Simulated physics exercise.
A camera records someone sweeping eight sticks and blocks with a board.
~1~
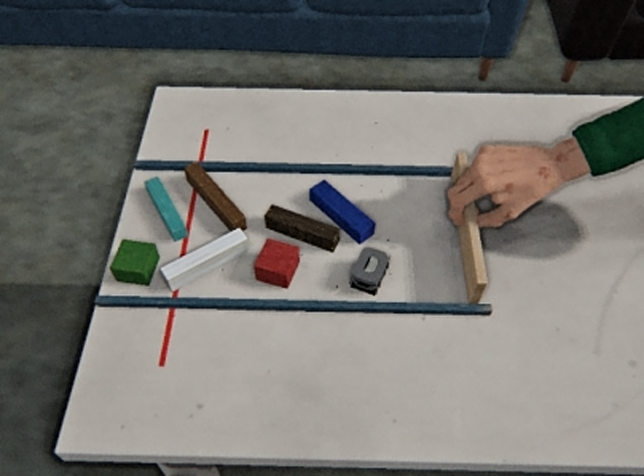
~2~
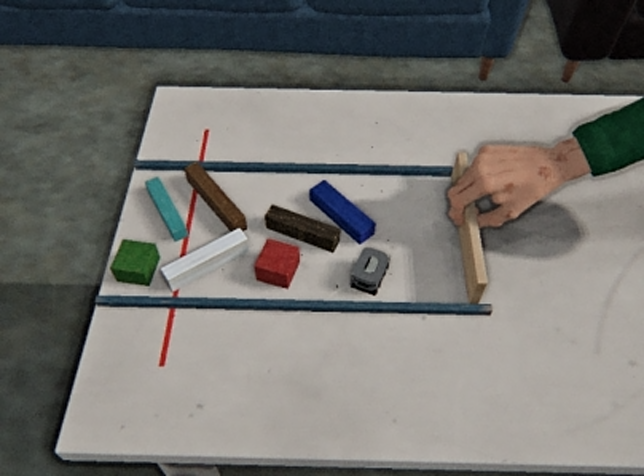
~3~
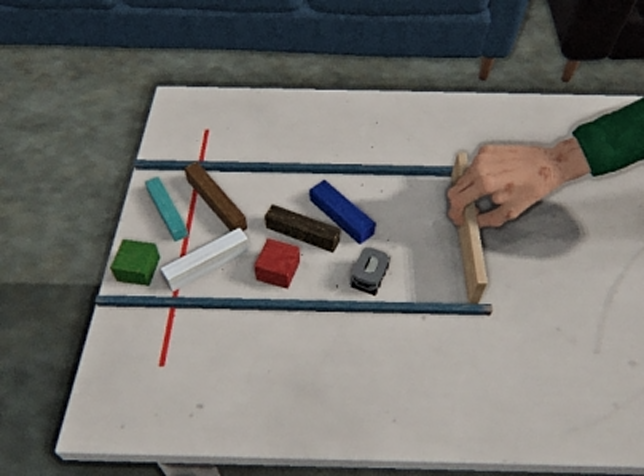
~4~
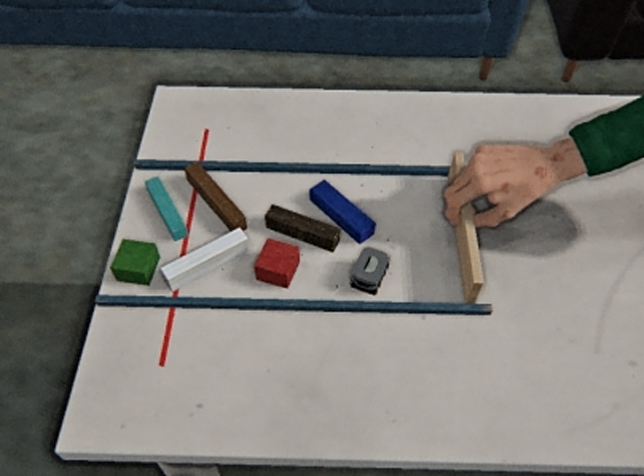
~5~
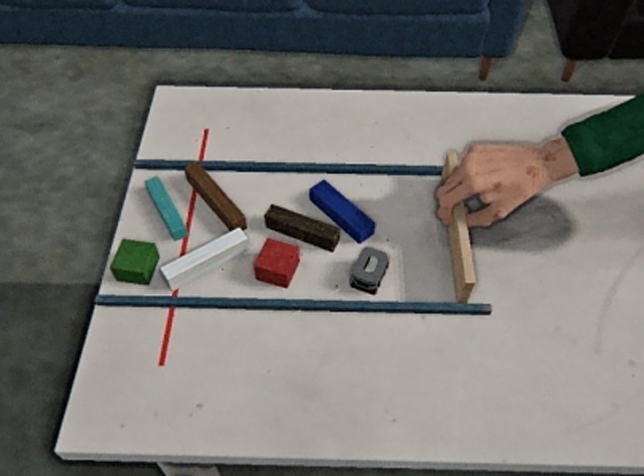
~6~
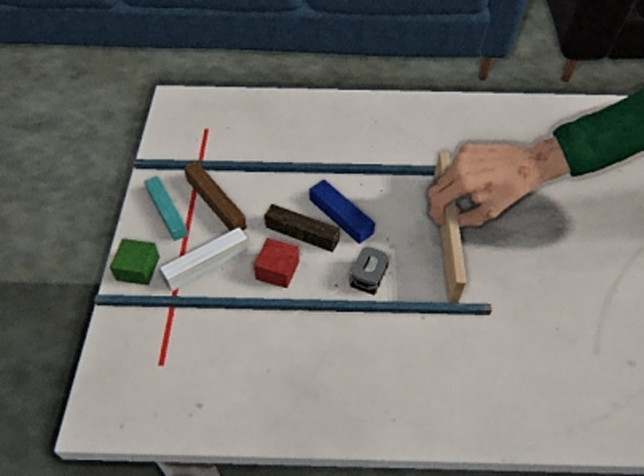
The clip opens on a hand holding a wooden board upright between two blue rails on a white table, to the right of scattered colored sticks and blocks and a red line. The hand stays nearly still, then slides the board slightly left, while the scattered pieces stay in place.
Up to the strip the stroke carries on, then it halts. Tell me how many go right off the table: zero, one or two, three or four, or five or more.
One to two.
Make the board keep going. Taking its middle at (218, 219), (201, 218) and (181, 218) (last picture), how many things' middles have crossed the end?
The counts would come out as 0, 1 and 2.
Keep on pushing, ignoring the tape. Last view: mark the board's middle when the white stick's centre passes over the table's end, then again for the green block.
Near (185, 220) and (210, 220).
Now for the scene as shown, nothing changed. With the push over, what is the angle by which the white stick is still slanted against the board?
It measures close to 40 degrees.
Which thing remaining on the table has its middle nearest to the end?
That would be the white stick.
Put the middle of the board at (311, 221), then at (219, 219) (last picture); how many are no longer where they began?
So 4, and at the other place 8.
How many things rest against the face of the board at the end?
At rest, 2 are in contact.
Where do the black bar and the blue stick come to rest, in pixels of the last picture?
Taking them in turn, first comes (155, 228), then (182, 196).
Early on, none off yet; green block at rest near (136, 262); turquoise bar at rest near (166, 208); brown bar at rest near (215, 197).
A while later, none off yet; green block at rest near (136, 262); turquoise bar at rest near (166, 208); brown bar at rest near (213, 198).
Further along, none off yet; green block travelled about its own width near (114, 257); turquoise bar moving near (157, 210); brown bar travelled a little near (173, 197).
Finally, the number that fall off is one or two; lost, green block.
